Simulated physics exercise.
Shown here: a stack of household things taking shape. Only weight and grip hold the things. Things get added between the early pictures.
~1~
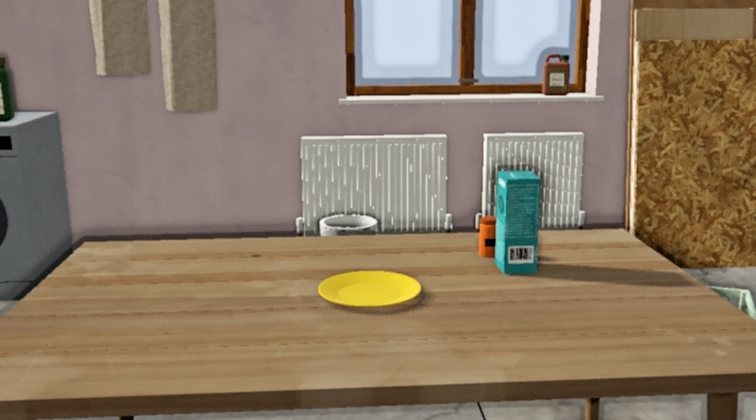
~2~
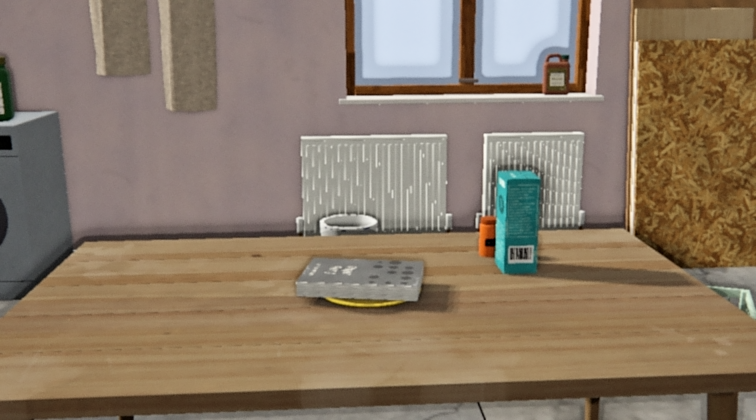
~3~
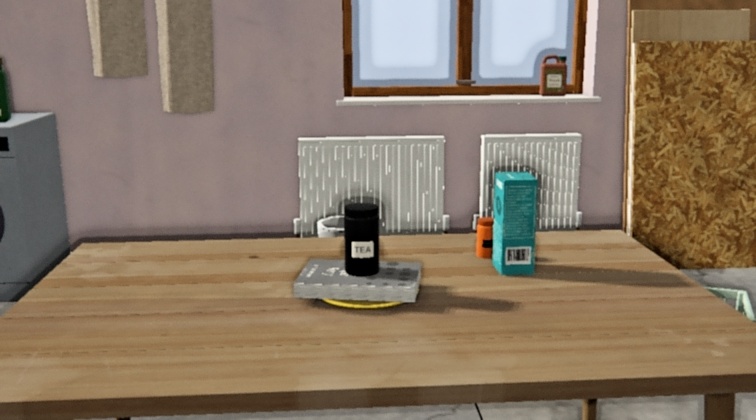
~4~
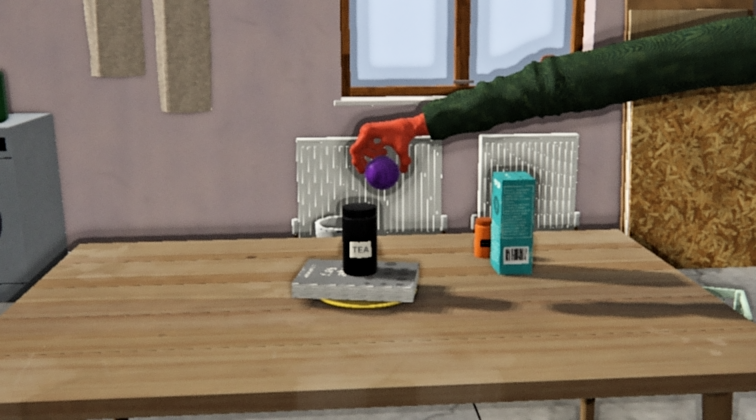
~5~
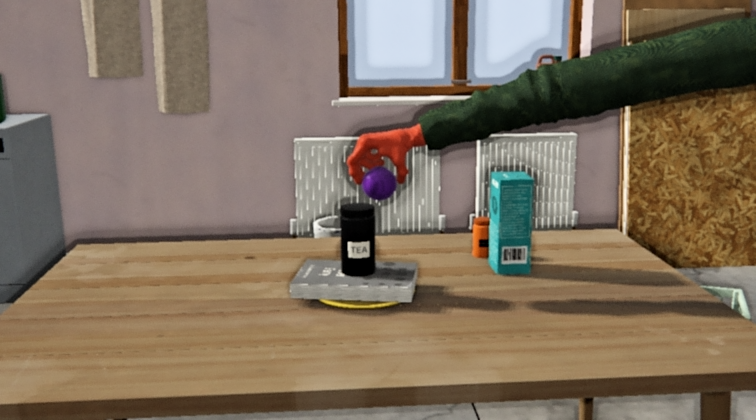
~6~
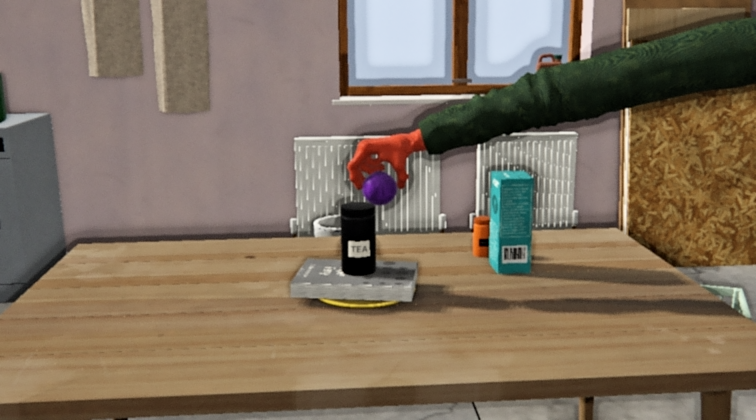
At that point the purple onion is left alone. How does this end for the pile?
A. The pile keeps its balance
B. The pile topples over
(B) The pile topples over.
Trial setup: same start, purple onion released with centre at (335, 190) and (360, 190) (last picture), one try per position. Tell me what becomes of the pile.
First case - pile falls; second case - pile steady.
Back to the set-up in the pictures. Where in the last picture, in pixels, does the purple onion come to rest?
Near (408, 253).
Then, 0.30 s past the last view, purple onion displaced a little near (386, 192).
Then, 0.40 s past the last view, purple onion now fallen.
Then, 0.50 s past the last view, things are still on the move.
Finally, fallen, purple onion; the other 5 still in place. Final places as the last picture's camera would see them, purple onion near (408, 254). The pile gives way.
